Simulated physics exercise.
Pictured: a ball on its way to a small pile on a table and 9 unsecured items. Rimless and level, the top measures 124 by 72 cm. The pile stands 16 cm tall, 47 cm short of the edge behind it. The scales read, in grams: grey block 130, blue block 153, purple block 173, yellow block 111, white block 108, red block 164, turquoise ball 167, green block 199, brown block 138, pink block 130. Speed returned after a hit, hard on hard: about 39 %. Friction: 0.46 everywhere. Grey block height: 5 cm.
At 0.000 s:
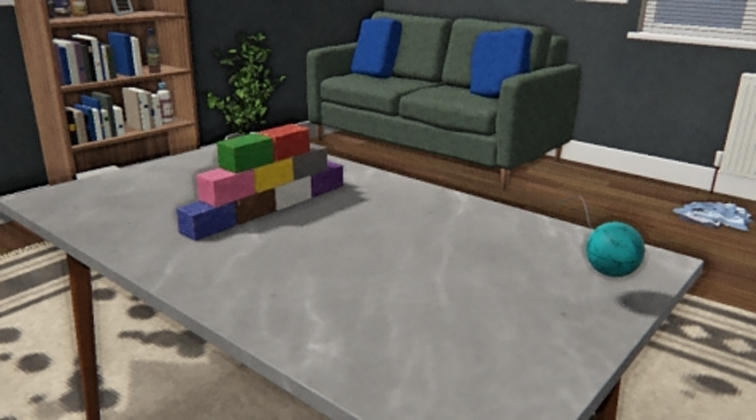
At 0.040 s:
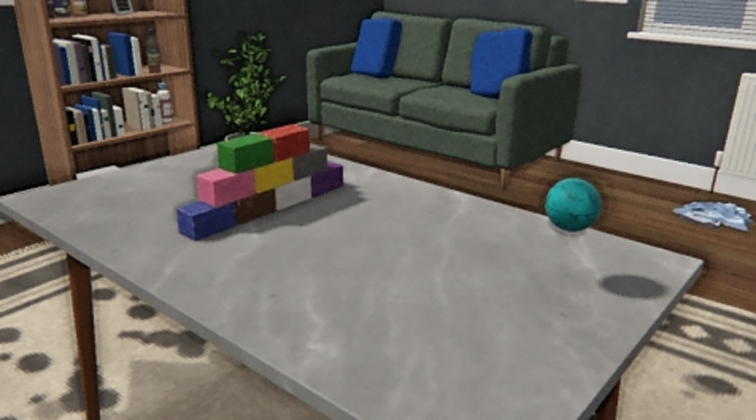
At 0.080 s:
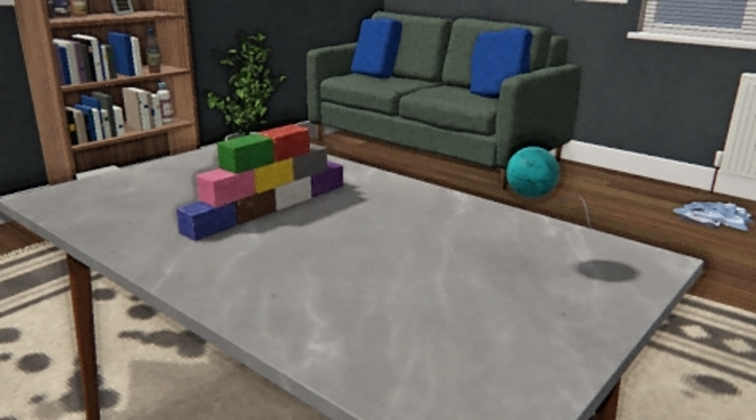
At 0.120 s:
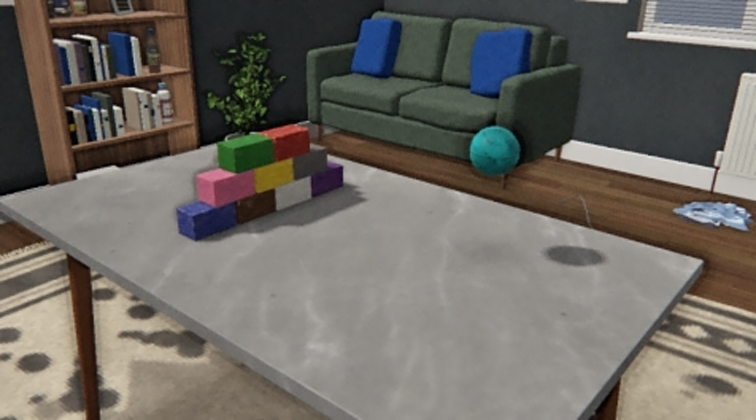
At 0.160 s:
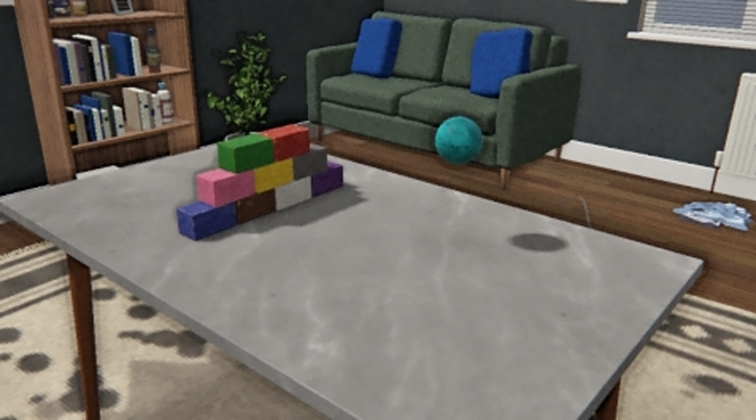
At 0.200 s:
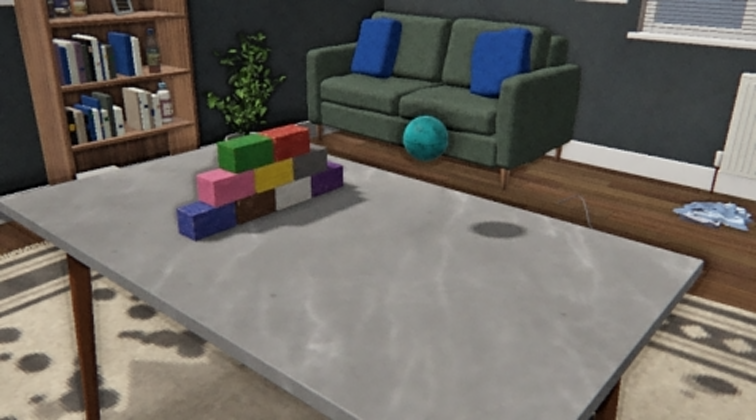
A turquoise ball rises and moves left above a grey table toward stacked coloured blocks.
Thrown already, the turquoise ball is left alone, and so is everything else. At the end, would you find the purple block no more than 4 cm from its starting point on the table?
It travels beyond the limit.
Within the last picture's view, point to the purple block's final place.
It comes to a stop close to (288, 168).
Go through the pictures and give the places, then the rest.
In the first frame, 63 cm to the stack; turquoise ball (615, 250); purple block (320, 178).
In the second frame, 55 cm to the stack; turquoise ball (573, 205); yellow block (267, 173).
In the third frame, 48 cm to the stack; turquoise ball (533, 173); red block (285, 143).
In the fourth frame, 40 cm to the stack; turquoise ball (494, 152); brown block (249, 203).
In the fifth frame, 32 cm to the stack; turquoise ball (459, 140); grey block (303, 161).
In the sixth frame, 24 cm to the stack; turquoise ball (426, 139); purple block (320, 178).
By 0.30 s, 5 cm to the stack; turquoise ball near (356, 166).
By 0.40 s, turquoise ball near (341, 171); purple block 7 cm from its spot near (300, 171); grey block 3 cm from its spot.
By 0.50 s, turquoise ball near (341, 172); purple block 11 cm from its spot near (288, 168); grey block 4 cm from its spot.
When it is over (1.0 s), not toppled but over 4 cm from the start, purple block; the other 8 within 4 cm of the start. End places, in pixels of the last picture, purple block near (288, 168).
